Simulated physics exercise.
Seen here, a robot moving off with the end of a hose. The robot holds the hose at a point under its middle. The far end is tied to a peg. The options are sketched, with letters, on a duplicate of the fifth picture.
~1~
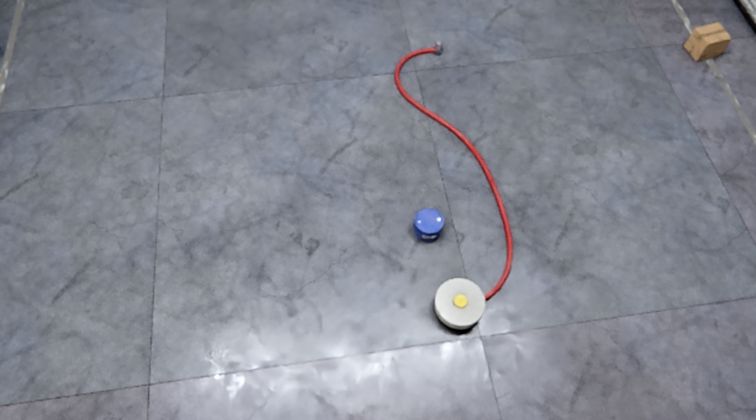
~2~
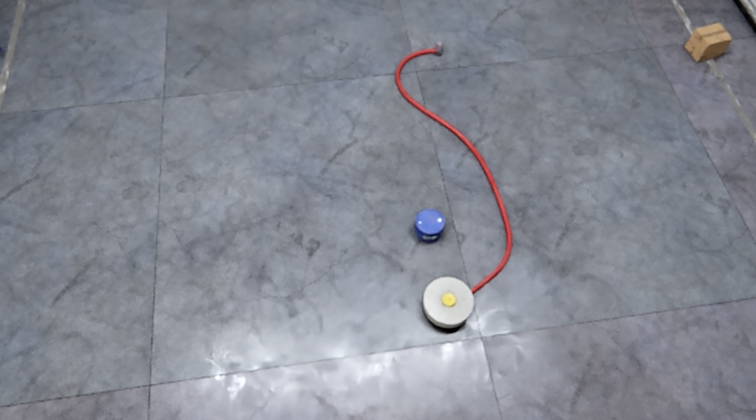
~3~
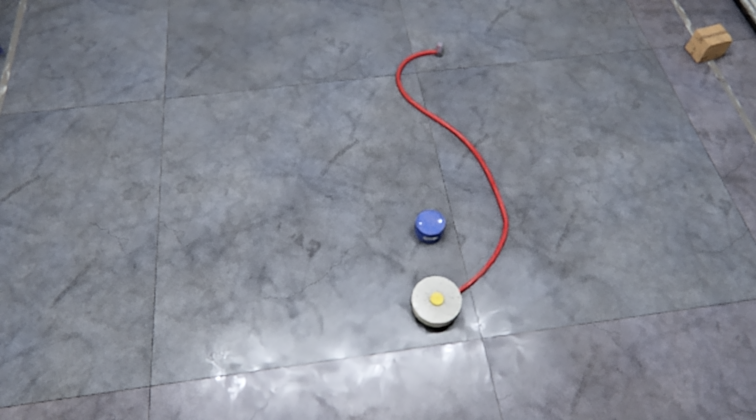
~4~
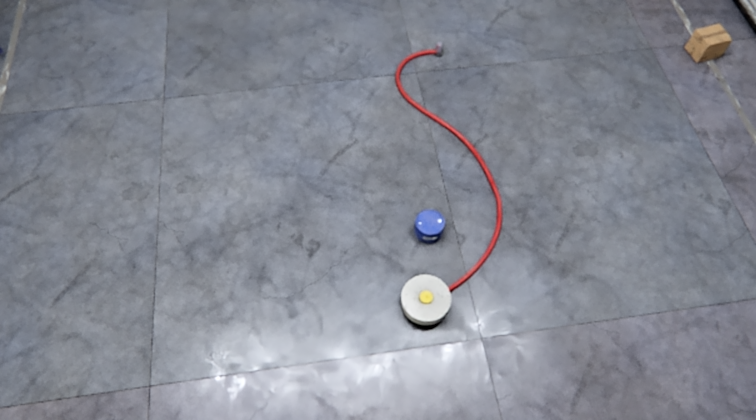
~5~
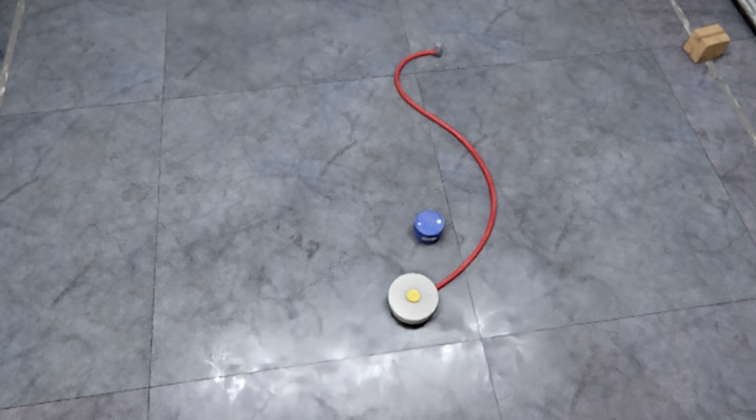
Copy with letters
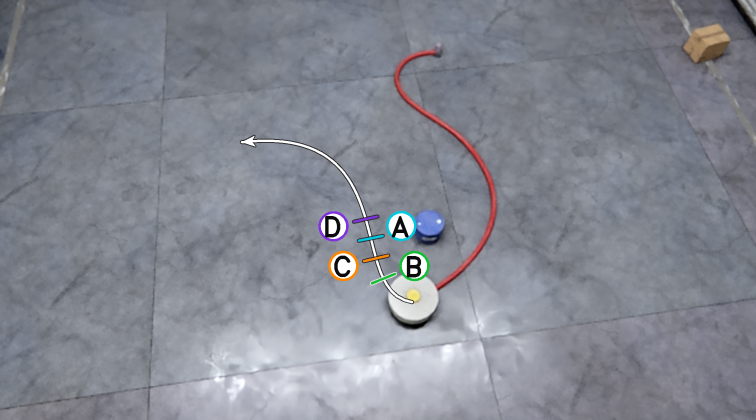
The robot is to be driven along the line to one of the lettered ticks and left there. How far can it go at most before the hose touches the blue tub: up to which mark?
It can go as far as A.
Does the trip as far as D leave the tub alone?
No.
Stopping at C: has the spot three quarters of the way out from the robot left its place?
No.
On the copy, A at (371, 238); B at (383, 279); C at (376, 258); D at (366, 219); the route from (412, 302) via (351, 184) to (242, 142).
On A. First, robot (388, 284), middle of the hose (471, 151).
Then, robot (377, 257), middle of the hose (471, 151).
Finally, robot (371, 235), middle of the hose (471, 151); nothing has been touched.
By contrast, B is safe but short; C is safe but short; D brings the hose against the tub.
